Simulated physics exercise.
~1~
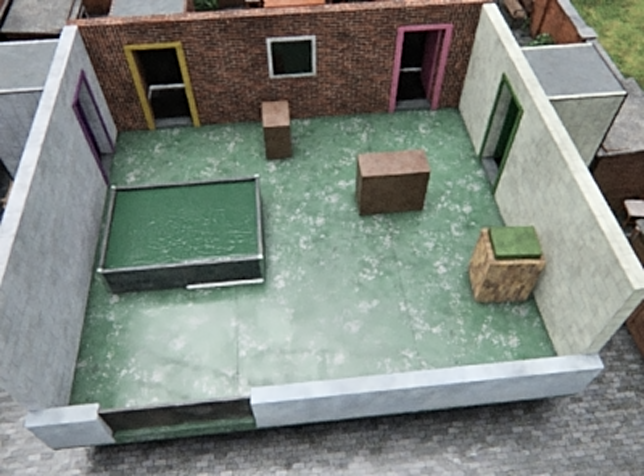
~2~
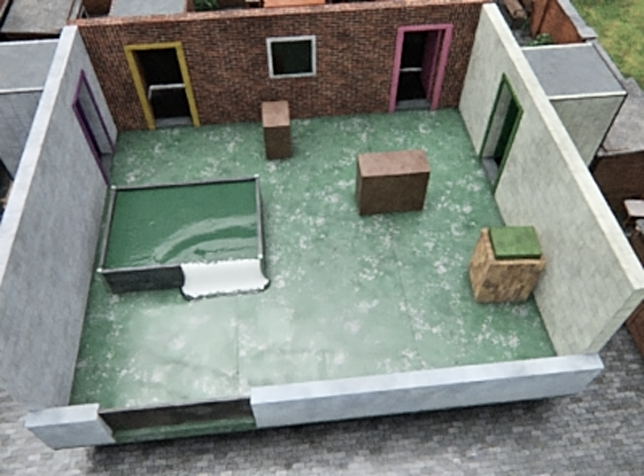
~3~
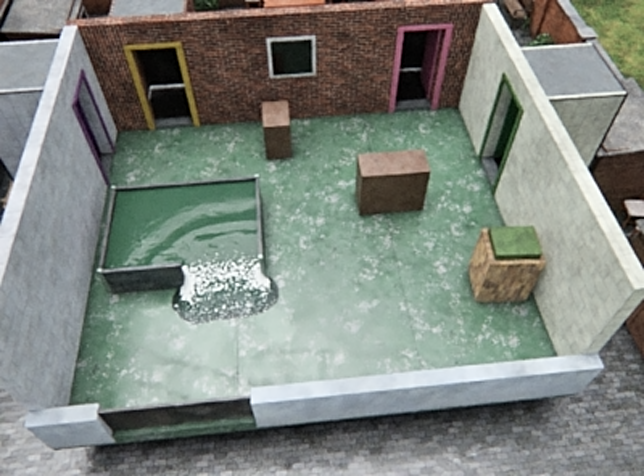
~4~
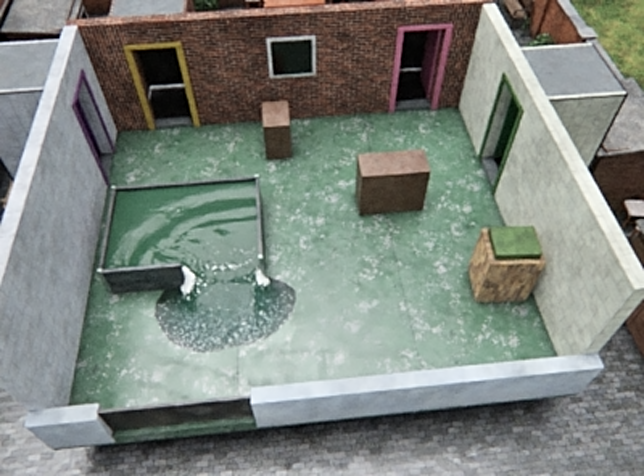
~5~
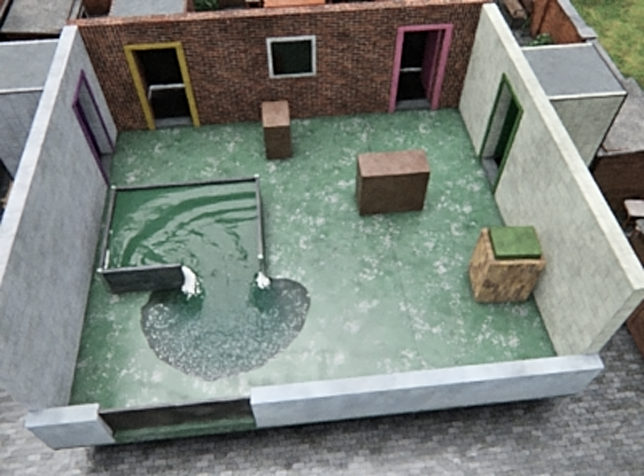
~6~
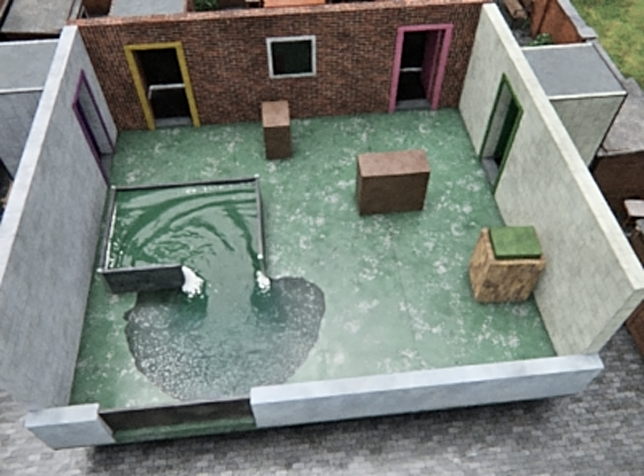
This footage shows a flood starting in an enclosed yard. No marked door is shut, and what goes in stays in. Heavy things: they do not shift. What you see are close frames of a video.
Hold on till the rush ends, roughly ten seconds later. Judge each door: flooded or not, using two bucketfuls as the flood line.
The purple door is not flooded. The pink door is not flooded. The green door is not flooded. The yellow door is not flooded.
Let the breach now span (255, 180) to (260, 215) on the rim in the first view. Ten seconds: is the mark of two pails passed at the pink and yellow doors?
In that setup the pink door runs over the limit, but the yellow door keeps within bounds.
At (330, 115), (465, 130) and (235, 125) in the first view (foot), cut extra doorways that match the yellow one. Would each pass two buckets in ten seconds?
Taking the new doors in the order given: The first comes up short, the second comes up short, the third comes up short.
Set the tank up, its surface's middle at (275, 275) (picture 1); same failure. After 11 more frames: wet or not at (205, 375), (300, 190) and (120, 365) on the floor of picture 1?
In the order asked: Reached by the flood, not reached, reached by the flood.
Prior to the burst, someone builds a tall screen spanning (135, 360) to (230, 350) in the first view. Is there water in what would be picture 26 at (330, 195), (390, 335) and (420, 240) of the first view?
Log, spots one to three: Spared; swamped; spared.
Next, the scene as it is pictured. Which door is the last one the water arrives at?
I'd go with the pink door.
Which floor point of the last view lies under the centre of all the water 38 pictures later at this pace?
I'd say near (274, 294).
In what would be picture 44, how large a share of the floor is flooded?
By my count, 60 percent.
A moment on, water covers 20 % of the floor; the purple door not reached, the pink door not reached, the green door not reached, the yellow door not reached.
Next, water covers 25 % of the floor; the purple door not reached, the pink door not reached, the green door not reached, the yellow door not reached.
Then, water covers 35 % of the floor; the purple door not reached, the pink door not reached, the green door not reached, the yellow door not reached.
Later, water covers 60 % of the floor; the purple door wet at the sill, nothing in, the pink door not reached, the green door wet at the sill, nothing in, the yellow door wet at the sill, nothing in.
In the end, water covers 85 % of the floor; the purple door under two buckets in, the pink door wet at the sill, nothing in, the green door wet at the sill, nothing in, the yellow door wet at the sill, nothing in.
